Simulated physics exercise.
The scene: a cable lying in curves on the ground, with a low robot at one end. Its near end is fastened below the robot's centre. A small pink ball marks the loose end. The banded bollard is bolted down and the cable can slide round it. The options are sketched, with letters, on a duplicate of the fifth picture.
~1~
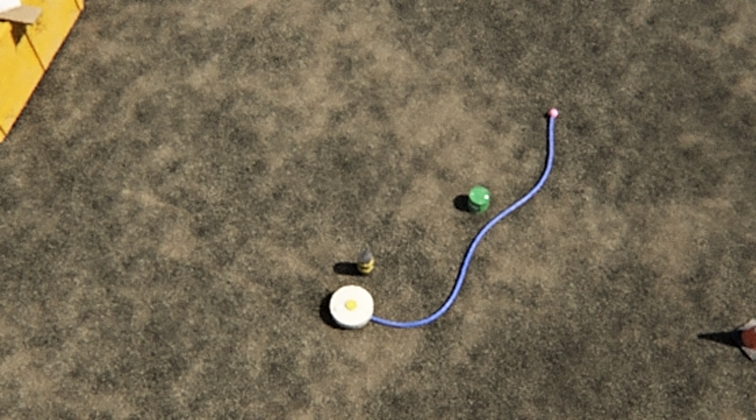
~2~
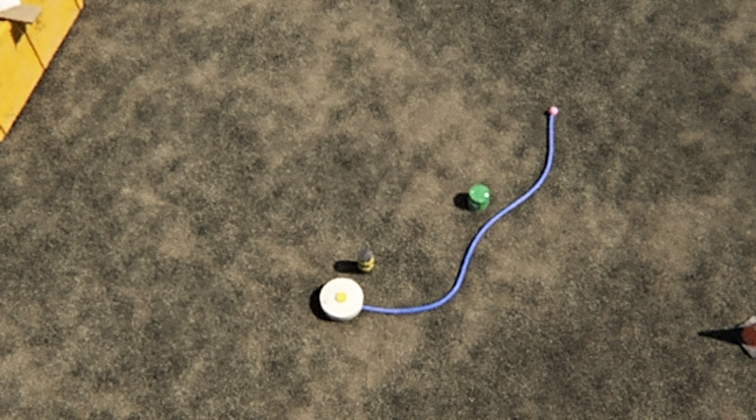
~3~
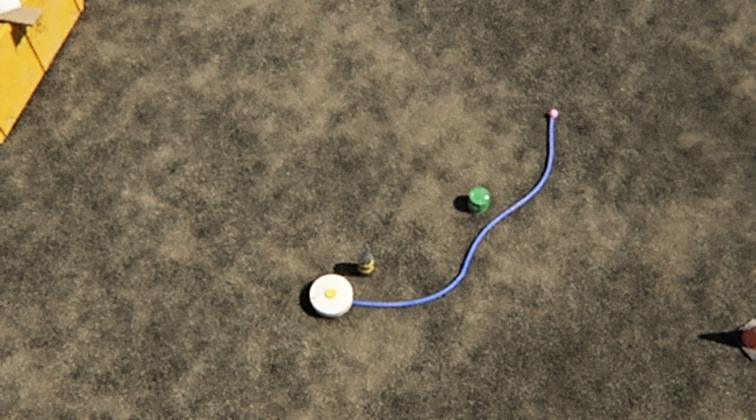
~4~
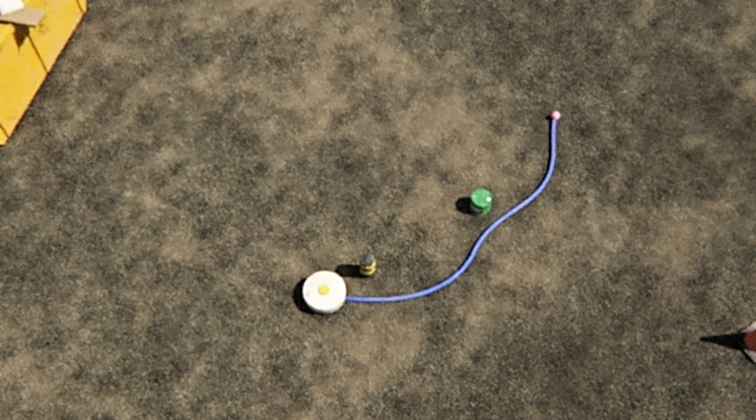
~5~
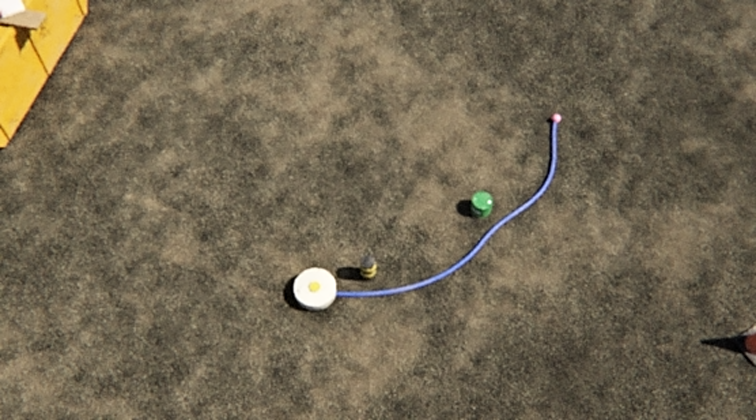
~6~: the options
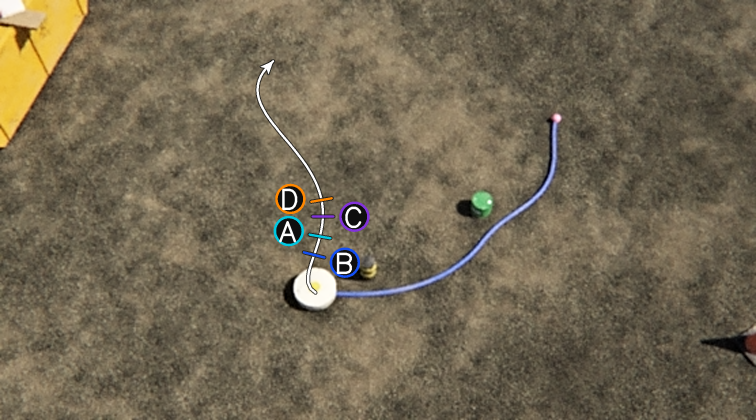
A round white robot moves slowly left past a small bollard, trailing a blue cable.
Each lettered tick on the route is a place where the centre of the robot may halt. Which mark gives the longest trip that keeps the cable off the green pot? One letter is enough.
C is the last safe stop.
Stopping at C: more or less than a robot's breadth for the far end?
By then, less.
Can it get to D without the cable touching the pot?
No.
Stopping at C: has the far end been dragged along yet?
By then, yes.
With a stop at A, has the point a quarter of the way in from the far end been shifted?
Yes.
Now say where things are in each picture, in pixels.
The first frame shows bollard (365, 263); robot (352, 308); free end (553, 114).
The second frame shows robot (342, 300); free end (553, 111).
The third frame shows robot (332, 297); bollard (365, 264).
The fourth frame shows robot (325, 293); green pot (481, 202).
The fifth frame shows robot (315, 290); free end (556, 119); green pot (482, 205); bollard (368, 268).
On the marked copy, A at (320, 236); B at (314, 255); C at (323, 217); D at (322, 200); the route from (316, 293) via (305, 163) to (273, 61).
Taking C. A third of the way, robot (310, 263), middle of the cable (484, 241), free end (556, 119).
Two thirds of the way, robot (319, 236), middle of the cable (475, 240), free end (555, 122).
When it is over, robot (323, 213), middle of the cable (455, 242), free end (555, 131); only the bollard has been touched, if anything.
As for the rest, A is safe but short; B is safe but short; D brings the cable against the pot.
